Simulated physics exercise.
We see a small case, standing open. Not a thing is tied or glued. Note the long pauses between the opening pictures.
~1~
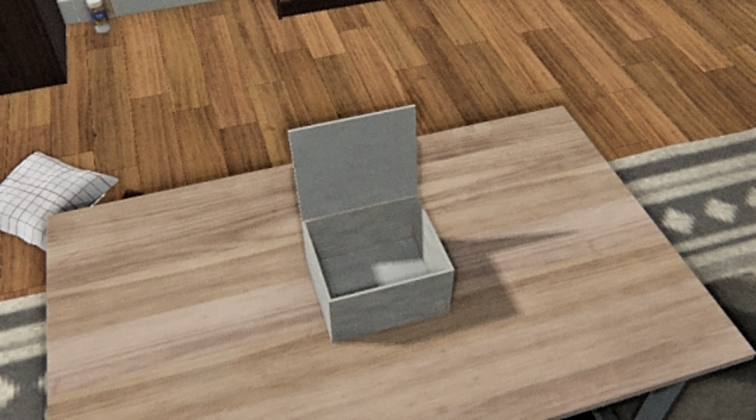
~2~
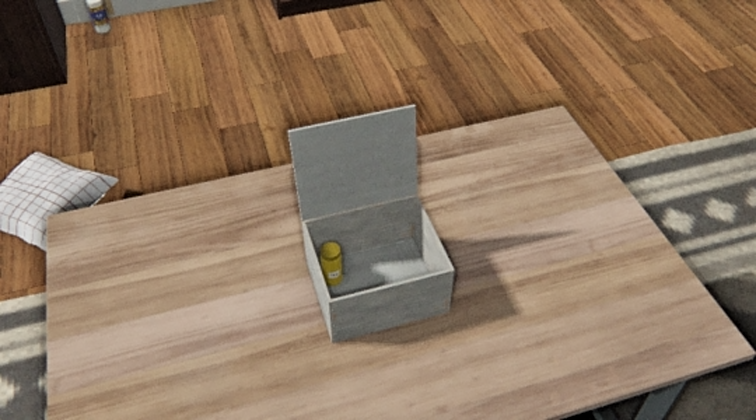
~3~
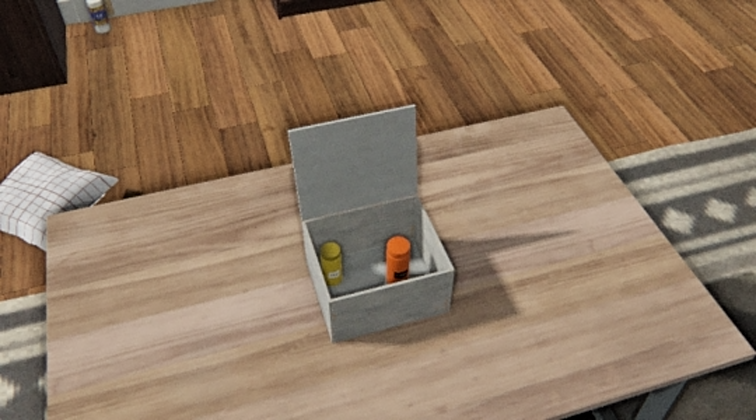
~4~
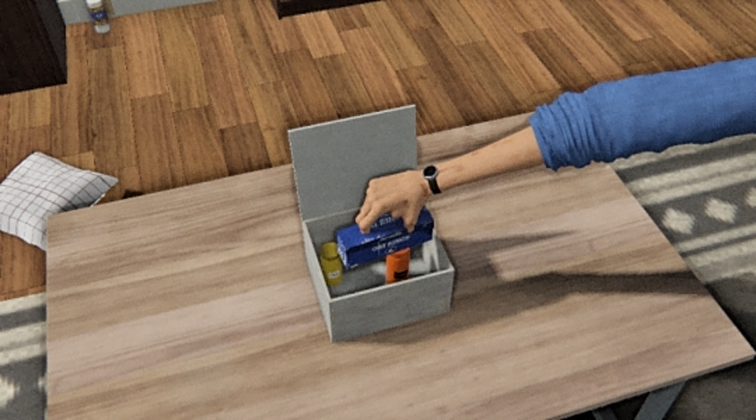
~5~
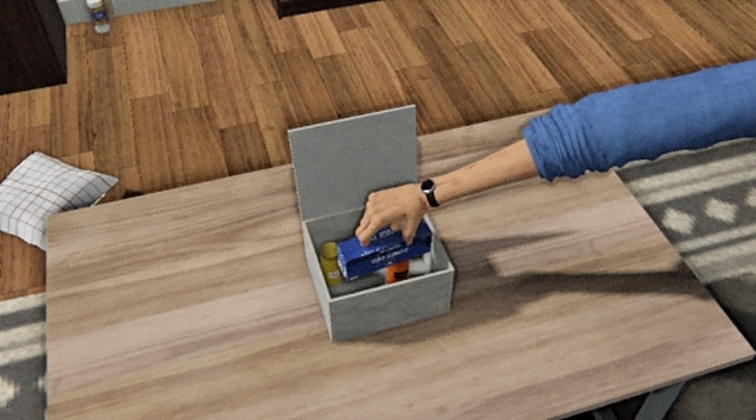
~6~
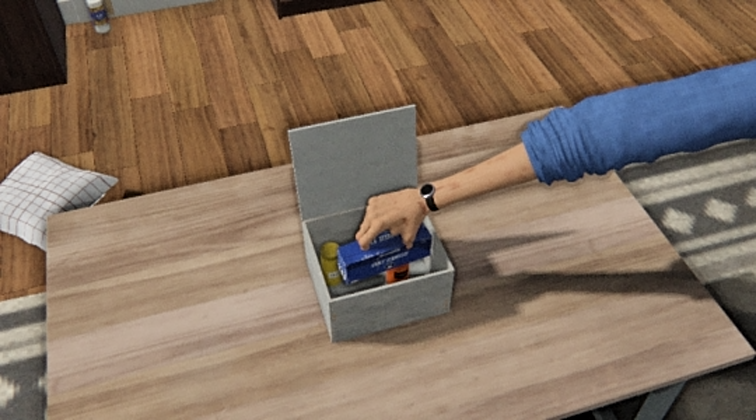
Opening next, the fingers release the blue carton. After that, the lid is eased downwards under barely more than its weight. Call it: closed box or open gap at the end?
Closed box.
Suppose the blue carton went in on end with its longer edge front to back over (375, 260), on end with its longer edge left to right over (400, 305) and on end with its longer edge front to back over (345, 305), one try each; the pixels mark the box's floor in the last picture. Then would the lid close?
Well, the first try leaves the lid lying shut, the second leaves it standing open, and the third leaves it standing open.
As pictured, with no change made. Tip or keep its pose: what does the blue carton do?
Simply put, the blue carton gets tilted.
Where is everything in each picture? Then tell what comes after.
In the first frame, the last thing is not in view yet.
In the second frame, the last thing is not in view yet; yellow shaker (332, 264).
In the third frame, the last thing is not in view yet; yellow shaker (332, 264).
The fourth frame shows coming down; blue carton (385, 235); yellow shaker (332, 264).
The fifth frame shows coming down; blue carton (385, 248); yellow shaker (332, 264).
The sixth frame shows in place under the hand; blue carton (385, 252); yellow shaker (332, 264).
Then, 0.40 s on from there, blue carton on its side near (397, 295).
Then, 1.20 s on from there, lid 82° above the rim; blue carton on its side near (395, 298).
Then, 1.70 s on from there, lid 46° above the rim; blue carton on its side near (395, 298).
Then, 2.00 s on from there, lid 16° above the rim; blue carton on its side near (395, 298).
In the end, lid shut; toppled in the box, blue carton; the other 2 unmoved. At the end, from the last picture's camera, blue carton near (395, 298).
